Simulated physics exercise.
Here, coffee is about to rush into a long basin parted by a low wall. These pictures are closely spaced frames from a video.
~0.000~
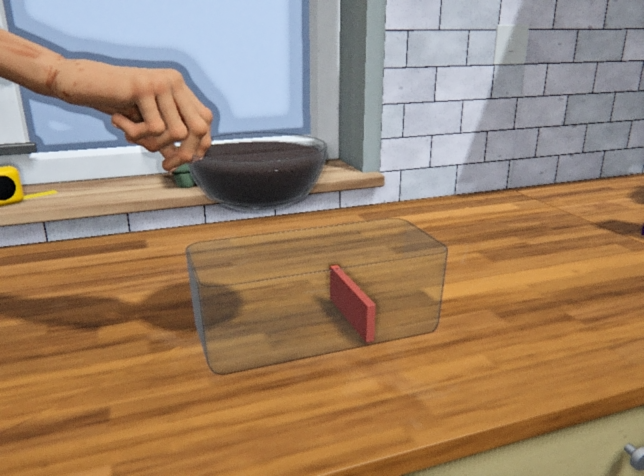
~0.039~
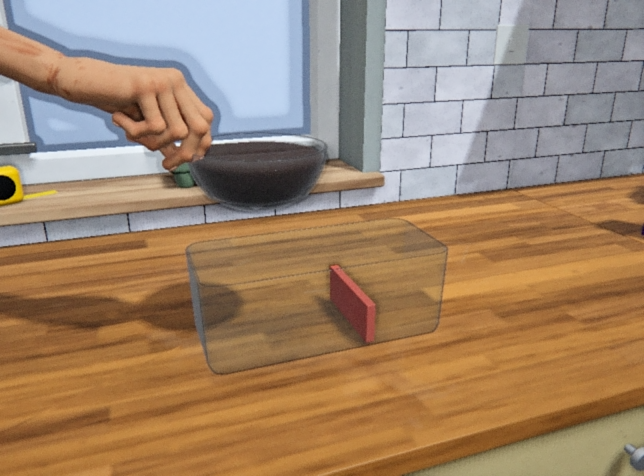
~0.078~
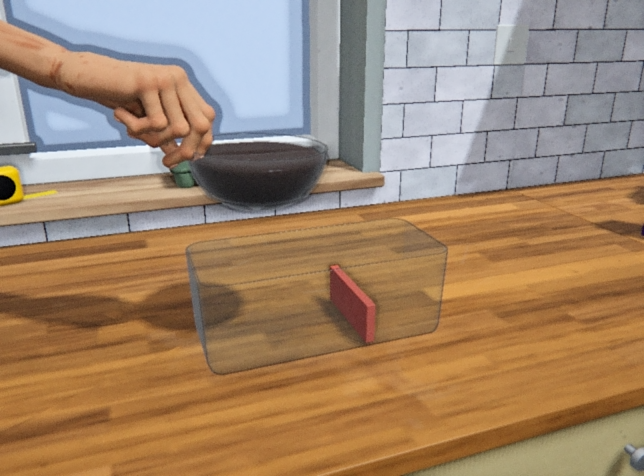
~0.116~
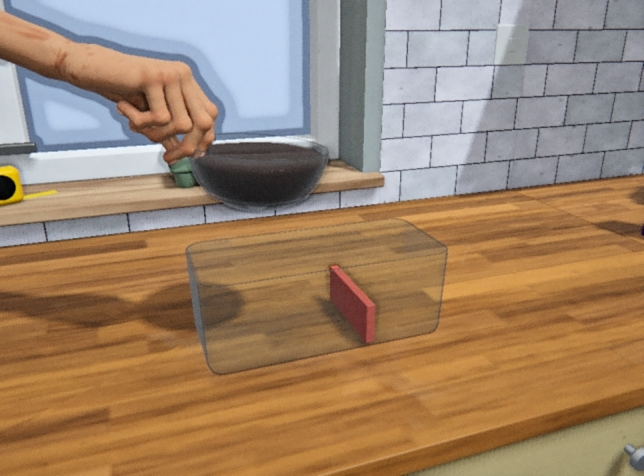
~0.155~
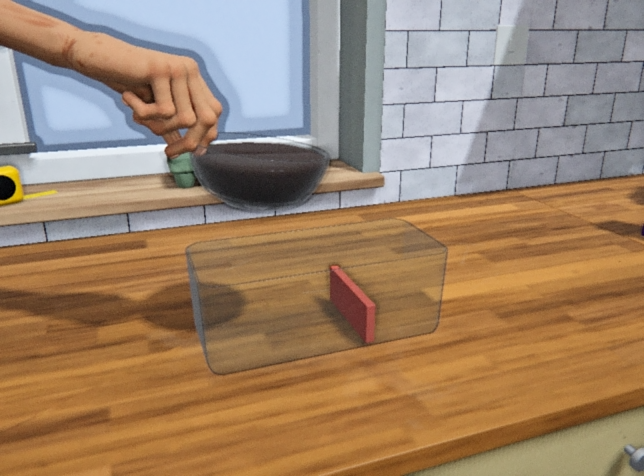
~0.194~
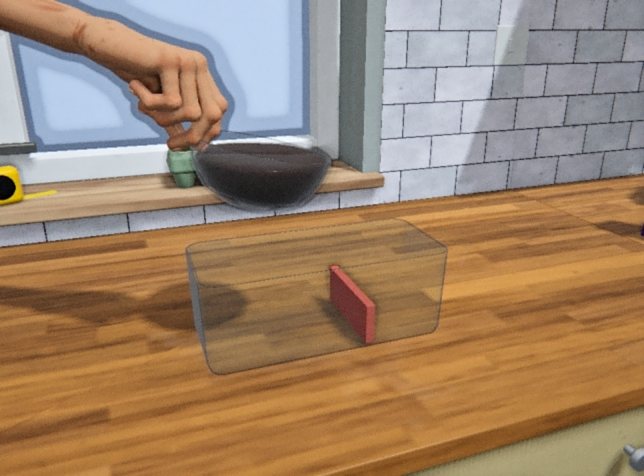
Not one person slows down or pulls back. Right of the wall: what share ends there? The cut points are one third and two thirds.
The share right of the wall is between one third and two thirds.
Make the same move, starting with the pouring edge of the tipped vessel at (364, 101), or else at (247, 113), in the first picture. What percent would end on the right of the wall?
It comes to 75 % the first time and 5 % the second.
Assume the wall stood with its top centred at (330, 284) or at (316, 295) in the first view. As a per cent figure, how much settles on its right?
75 % then 80 %, approximately.
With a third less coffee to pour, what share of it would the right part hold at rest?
35 per cent.
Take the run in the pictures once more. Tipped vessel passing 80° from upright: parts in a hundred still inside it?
Some 25 in a hundred has yet to spill out.
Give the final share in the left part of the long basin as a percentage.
I'd say close to 50 per cent.
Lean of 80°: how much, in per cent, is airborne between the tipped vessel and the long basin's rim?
I'd say some 35 per cent of it.
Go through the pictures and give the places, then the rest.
In the first picture, it leans 0°; its right rim is at (322, 142); the coffee meets the walls at (189, 159) and (318, 149); the long basin's rim runs from (192, 266) to (425, 234); the wall's top is at (351, 285).
In the second picture, it leans 1°; its right rim is at (322, 143); the coffee meets the walls at (189, 159) and (318, 150).
In the third picture, it leans 2°; its right rim is at (323, 145); the coffee meets the walls at (189, 157) and (318, 150).
In the fourth picture, it leans 5°; its right rim is at (324, 148); the coffee meets the walls at (190, 156) and (319, 152).
In the fifth picture, it leans 9°; its right rim is at (325, 153); the coffee meets the walls at (192, 155) and (320, 153).
In the sixth picture, it leans 13°; its right rim is at (325, 158); the coffee meets the walls at (194, 155) and (322, 154).
After 0.55 s the tilt is 80° and 23 per cent is still to pour, 7 is left of the wall and 35 right of it.
After 0.81 s the tilt is 113° and 0 per cent is still to pour, 47 is left of the wall and 47 right of it.
After 1.08 s the tilt is 115° and 0 per cent is still to pour, 49 is left of the wall and 48 right of it.
After 1.38 s the tilt is 115° and 0 per cent is still to pour, 50 is left of the wall and 48 right of it.
In the end 50 per cent lies left of the wall, 48 right of it and 3 outside.
